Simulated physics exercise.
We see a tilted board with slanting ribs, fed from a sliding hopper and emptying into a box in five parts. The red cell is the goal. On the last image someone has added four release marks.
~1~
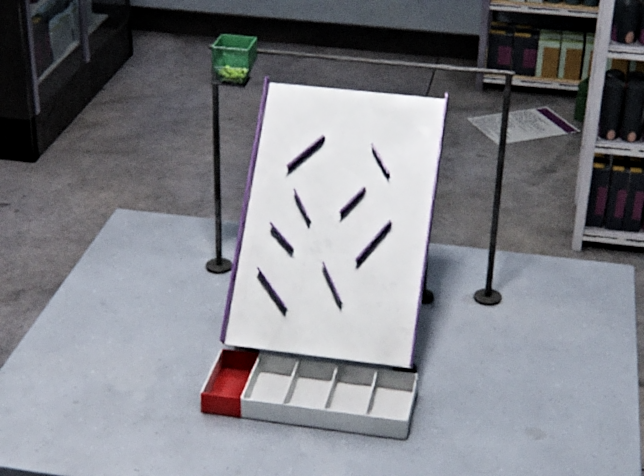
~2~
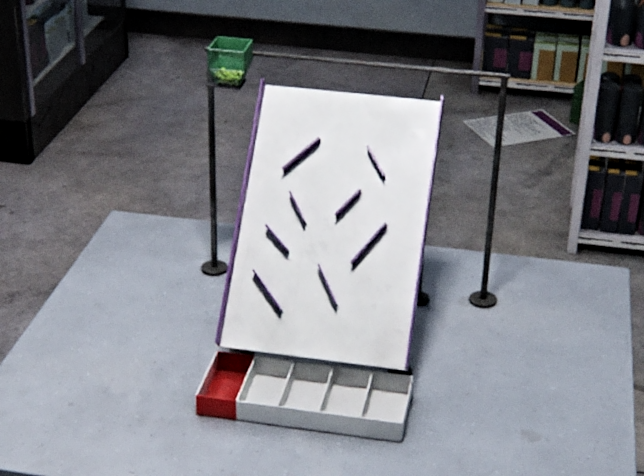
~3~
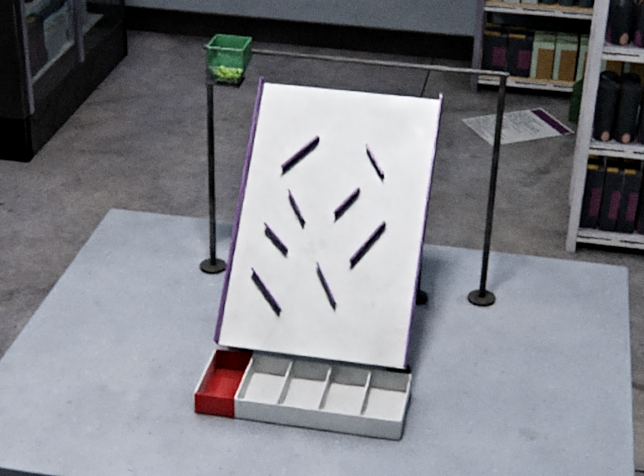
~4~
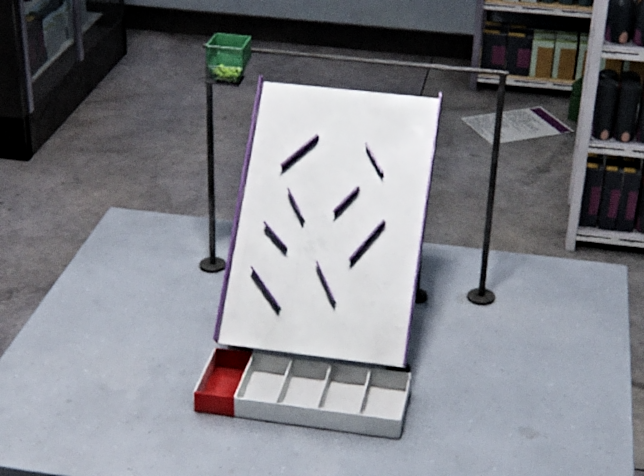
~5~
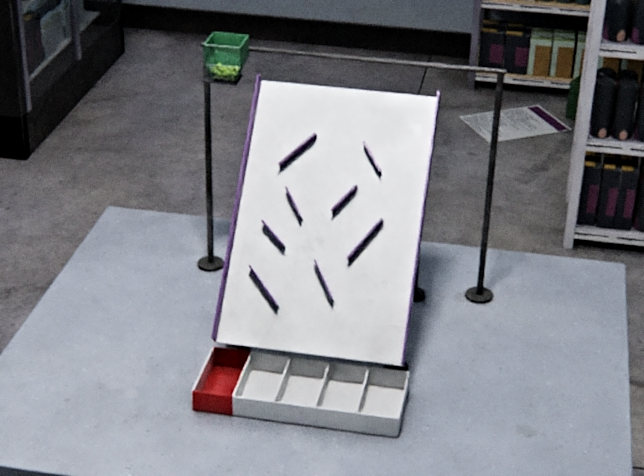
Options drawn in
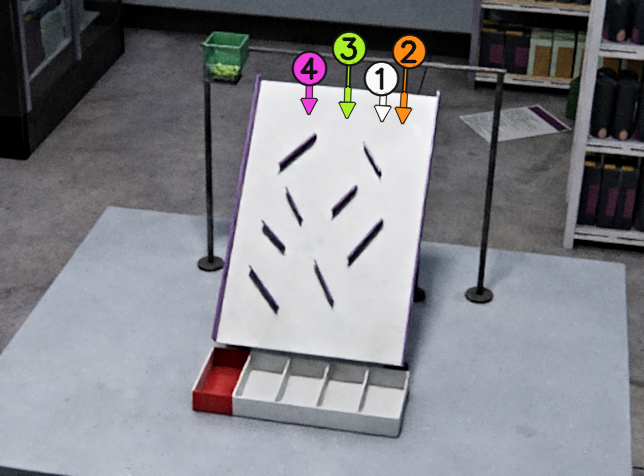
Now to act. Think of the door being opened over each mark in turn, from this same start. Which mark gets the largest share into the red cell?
Best: 4.
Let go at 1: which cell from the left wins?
It is the fifth one.
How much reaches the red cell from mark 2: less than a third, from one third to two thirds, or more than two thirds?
Mark 2 gives less than a third.
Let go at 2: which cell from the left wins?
The fifth from the left.
On the marked copy, mark 1 meets the board at (382, 115); mark 2 meets the board at (402, 117); mark 3 meets the board at (347, 112); mark 4 meets the board at (308, 108).
With 1, none in the red cell, nearly all in other cells, a small part outside the box.
With 2, none in the red cell, nearly all in other cells, a small part outside the box.
With 3, a stray few in the red cell, nearly all in other cells, a small part outside the box.
With 4, most in the red cell, about a quarter in other cells.
